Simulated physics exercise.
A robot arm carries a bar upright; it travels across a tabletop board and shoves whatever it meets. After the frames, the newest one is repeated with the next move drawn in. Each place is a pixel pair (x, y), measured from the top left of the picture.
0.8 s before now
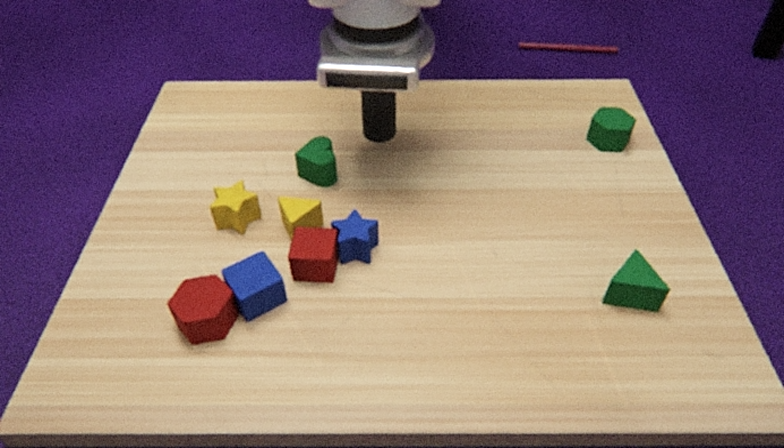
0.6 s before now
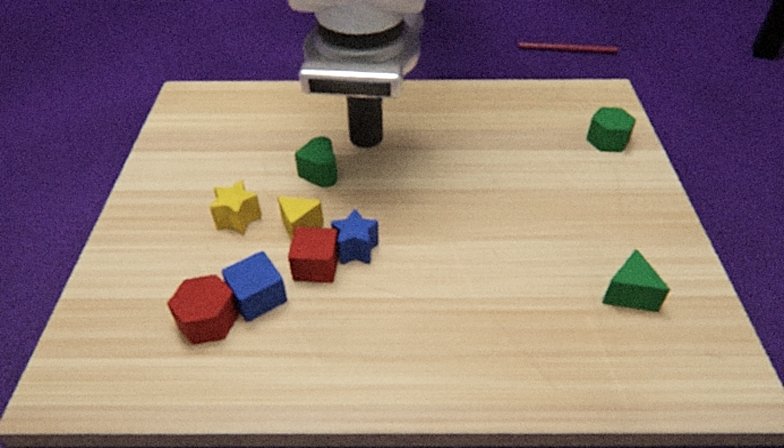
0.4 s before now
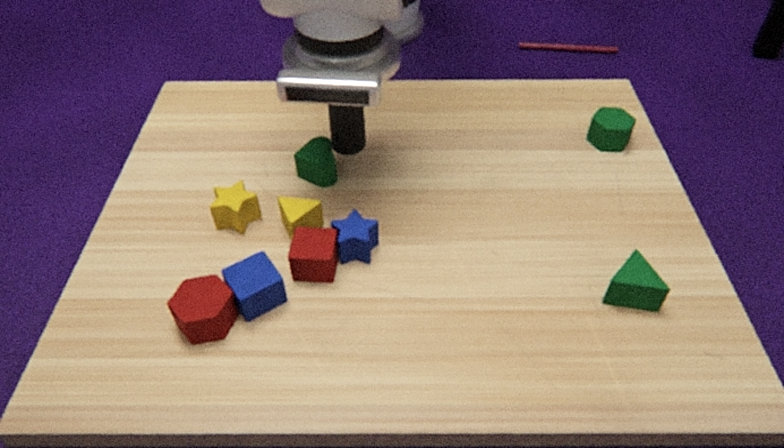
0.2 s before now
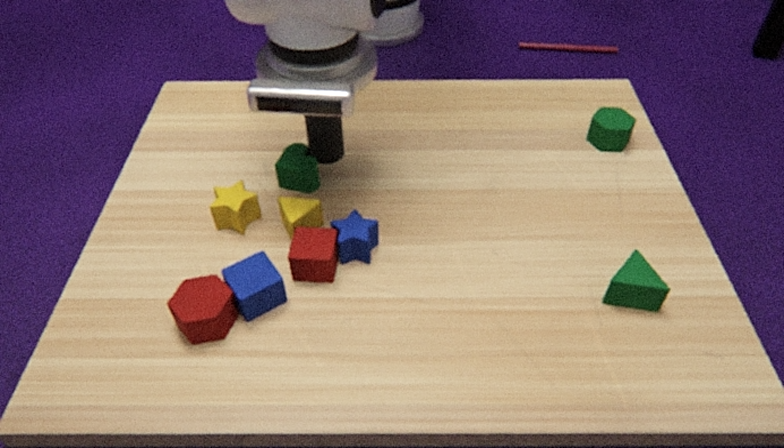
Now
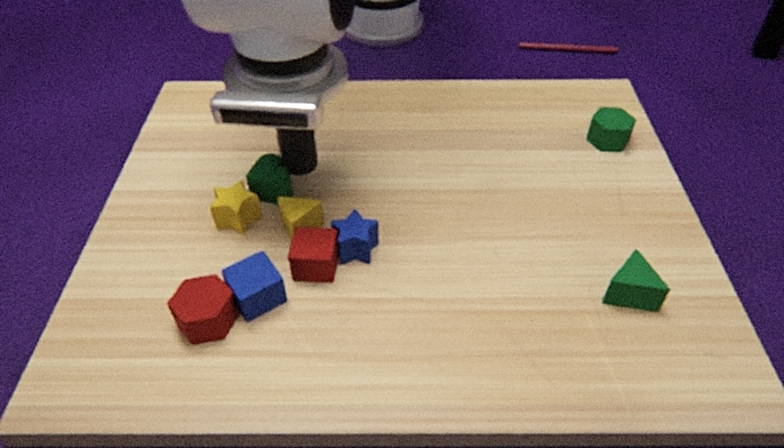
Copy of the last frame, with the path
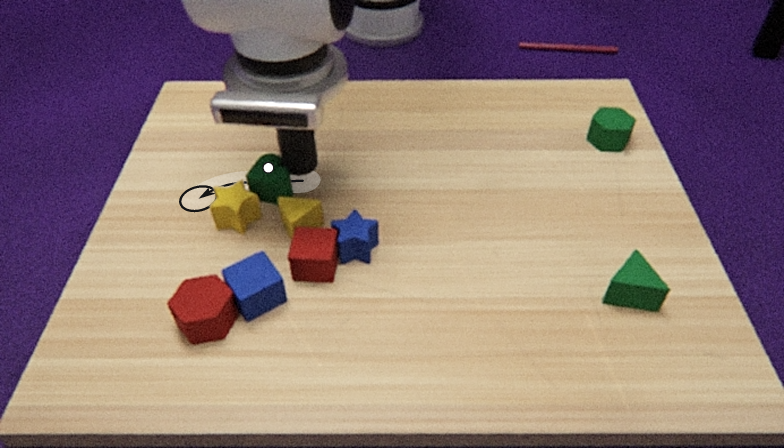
A robot arm moves left and pushes the green heart-shaped block toward the yellow star.
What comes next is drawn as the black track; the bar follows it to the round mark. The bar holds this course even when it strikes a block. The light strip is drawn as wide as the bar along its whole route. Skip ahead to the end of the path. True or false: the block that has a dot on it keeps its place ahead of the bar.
Answer: True.
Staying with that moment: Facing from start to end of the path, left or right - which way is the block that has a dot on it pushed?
It slides leftward.
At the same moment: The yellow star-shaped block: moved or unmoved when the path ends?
Displaced.
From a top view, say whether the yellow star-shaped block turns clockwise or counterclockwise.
Answer: Against the clock.
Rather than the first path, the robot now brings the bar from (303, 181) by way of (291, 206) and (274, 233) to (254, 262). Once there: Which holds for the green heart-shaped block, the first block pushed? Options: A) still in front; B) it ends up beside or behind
The answer is B.
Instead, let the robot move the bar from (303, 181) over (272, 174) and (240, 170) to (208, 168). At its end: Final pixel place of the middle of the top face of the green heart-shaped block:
Located at (228, 168).
Drawn move, from (303, 181) by way of (267, 182) and (232, 184) to (199, 198); the dot is on the green heart-shaped block.
The first path, step by step. One third of the way, bar (262, 166); yellow star-shaped block (223, 200), turned 40° anticlockwise; green heart-shaped block (231, 173), turned 10° anticlockwise.
Two thirds of the way, bar (227, 168); yellow star-shaped block (217, 202), turned 70° anticlockwise; green heart-shaped block (201, 180), turned 30° anticlockwise.
At the end, bar (193, 182); yellow star-shaped block (212, 205), turned 105° anticlockwise; green heart-shaped block (170, 197), turned 40° anticlockwise; yellow triangular block still.
